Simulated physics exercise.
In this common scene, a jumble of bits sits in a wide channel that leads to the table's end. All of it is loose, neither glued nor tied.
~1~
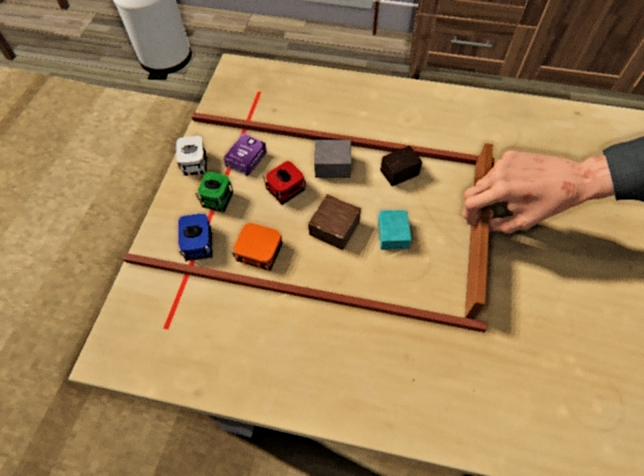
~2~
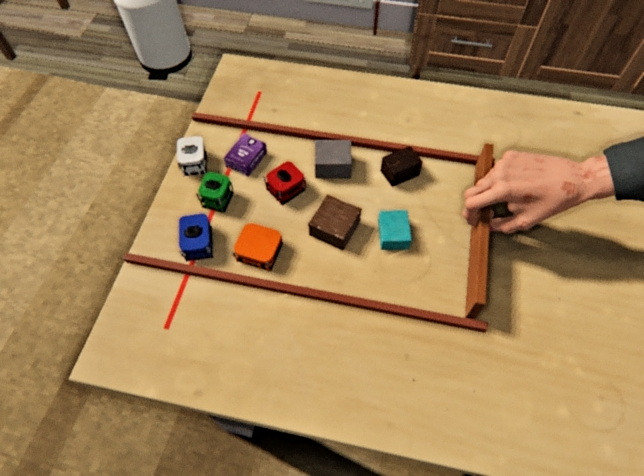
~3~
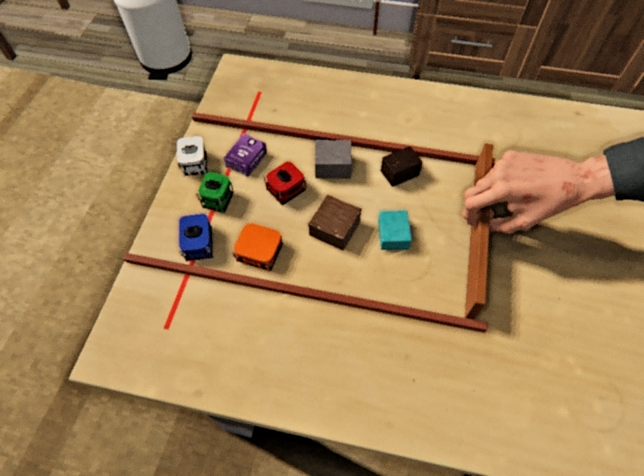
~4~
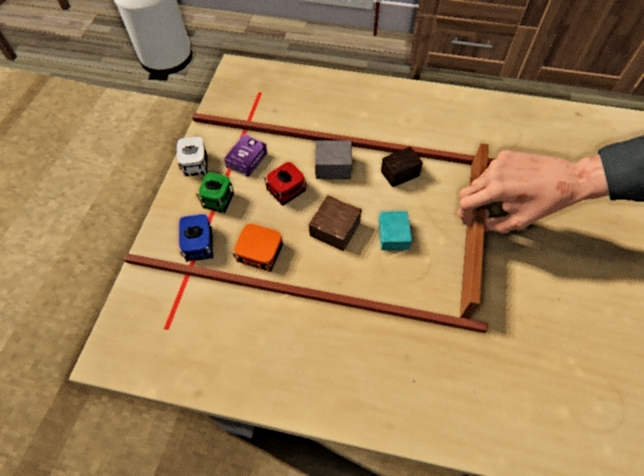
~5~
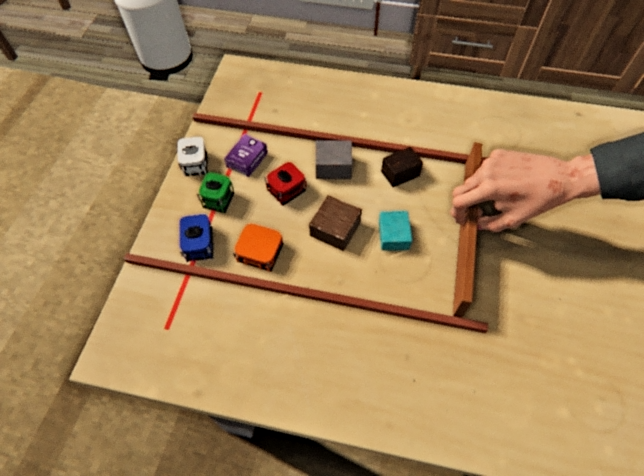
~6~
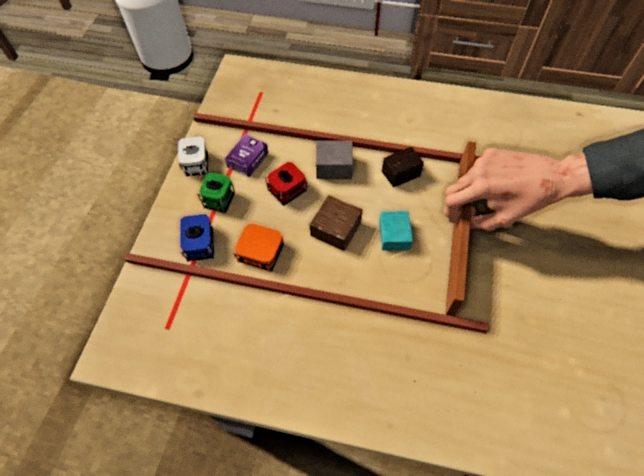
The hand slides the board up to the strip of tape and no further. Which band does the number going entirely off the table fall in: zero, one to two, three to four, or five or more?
It falls in the three to four band.
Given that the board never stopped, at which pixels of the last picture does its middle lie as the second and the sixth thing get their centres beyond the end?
In pixels, around (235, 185) followed by around (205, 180).
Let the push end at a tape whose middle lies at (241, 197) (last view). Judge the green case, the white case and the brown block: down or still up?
In short: Green case safe, white case gone, brown block safe.
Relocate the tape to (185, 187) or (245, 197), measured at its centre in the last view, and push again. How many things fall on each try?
It would be 7 and 1.
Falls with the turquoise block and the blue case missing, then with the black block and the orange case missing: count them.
2, then 2.
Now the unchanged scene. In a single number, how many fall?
Count of fallen: 4.
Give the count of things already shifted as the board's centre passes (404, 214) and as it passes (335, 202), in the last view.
By then 2, and later 5.
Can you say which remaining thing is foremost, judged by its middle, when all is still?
I'd go with the blue case.
Early on, none off yet; white case at rest near (194, 157); blue case at rest near (197, 238); green case at rest near (217, 193).
A while later, none off yet; white case travelled about its own width near (175, 155); blue case travelled a little near (174, 236); green case travelled about its own width near (173, 193).
Finally, the number that fall off is three or four; lost, red case, purple box, green case and white case.
